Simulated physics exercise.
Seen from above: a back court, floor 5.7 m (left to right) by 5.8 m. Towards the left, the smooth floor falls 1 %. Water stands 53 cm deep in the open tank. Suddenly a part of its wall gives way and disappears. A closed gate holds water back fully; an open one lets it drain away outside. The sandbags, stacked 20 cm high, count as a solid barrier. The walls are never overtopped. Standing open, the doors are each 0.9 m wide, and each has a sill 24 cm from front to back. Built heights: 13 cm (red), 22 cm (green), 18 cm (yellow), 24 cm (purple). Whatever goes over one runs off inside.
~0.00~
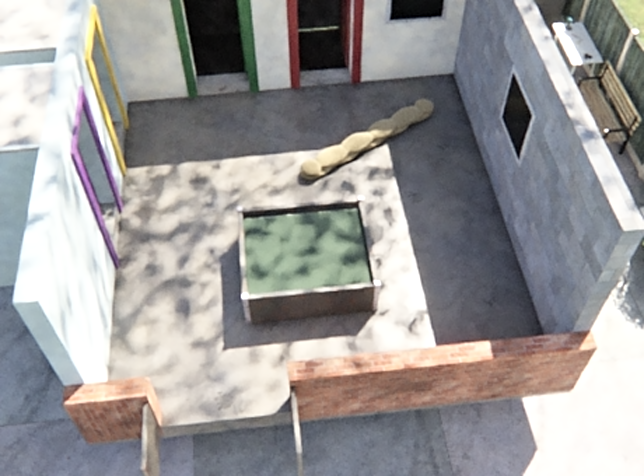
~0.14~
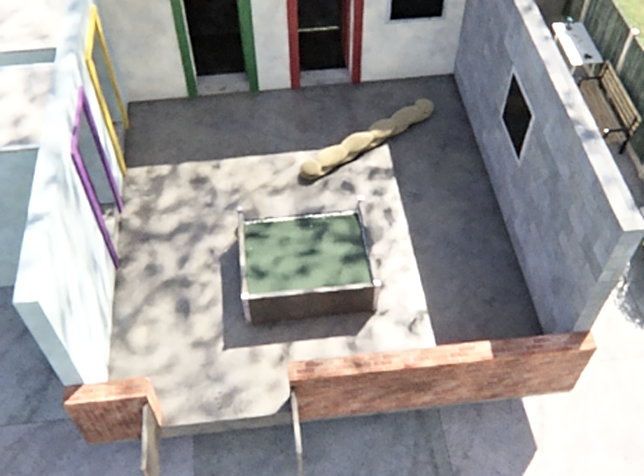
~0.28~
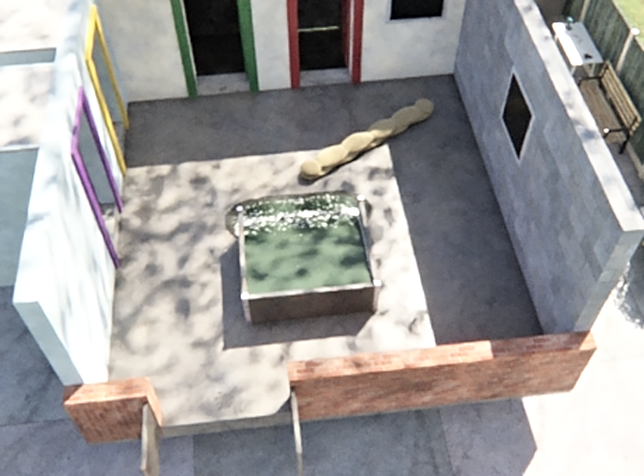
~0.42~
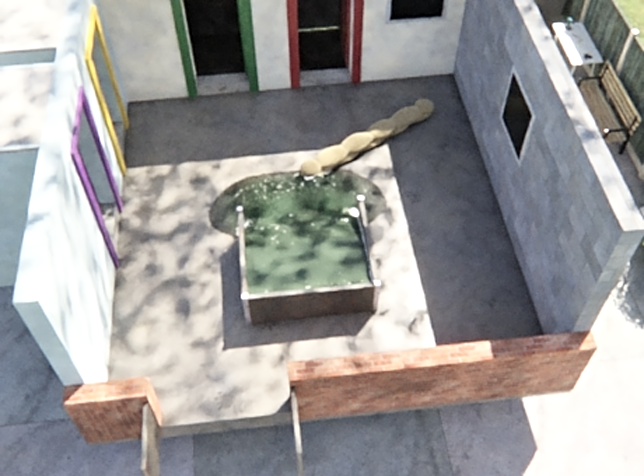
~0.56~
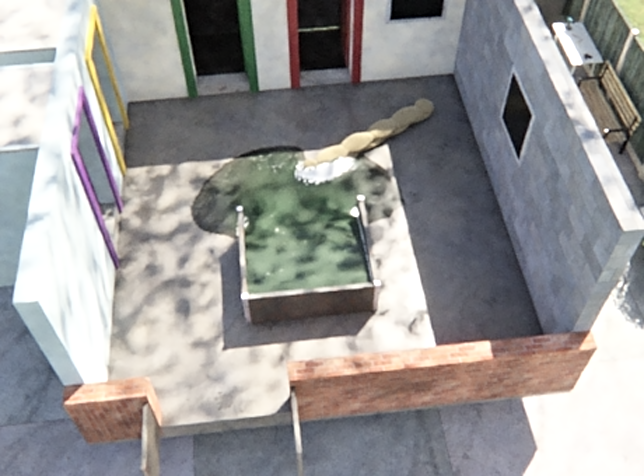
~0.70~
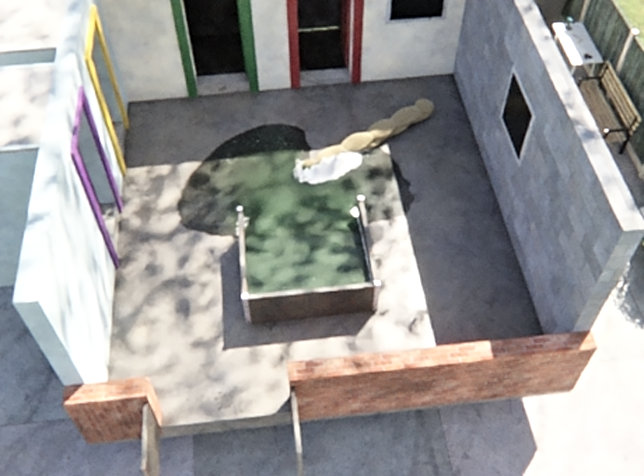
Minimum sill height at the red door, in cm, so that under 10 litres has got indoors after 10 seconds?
Approx. 7 cm.
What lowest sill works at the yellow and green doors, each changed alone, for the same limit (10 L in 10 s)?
You'd want about 12.5 centimetres at yellow and about 18 centimetres at green.
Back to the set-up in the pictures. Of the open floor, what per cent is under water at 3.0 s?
About 50 per cent.
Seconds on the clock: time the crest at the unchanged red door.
At roughly 6.0 s.
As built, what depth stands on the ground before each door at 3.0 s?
Lab note, cm: Red 8; green 14; yellow 18; purple 1.
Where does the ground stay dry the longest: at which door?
The answer is the purple door.
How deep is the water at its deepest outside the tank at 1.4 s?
Around 28 centimetres.
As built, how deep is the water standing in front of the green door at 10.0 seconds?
It comes to about 5.5 centimetres deep.
After 1.4 s water covers 30 % of the floor, deepest (28 cm) near (309, 187); it has not reached the red door.
After 3.0 s water covers 50 % of the floor, deepest (26 cm) near (129, 103); 8 cm at the red door, 0 litres in over its 13 cm sill.
After 10.0 s water covers 90 % of the floor, deepest (11 cm) near (106, 414); 4 cm at the red door, 0 litres in over its 13 cm sill.
At the red door as built, the water arrived by 1.6 s and peaked near 11 cm at 5.8 s.
Run again over the same 10 s with other heights there, 14 litres in over 6.5 cm, 4 litres over 8.5 cm. The limit of 10 litres is kept from about 7 cm up.
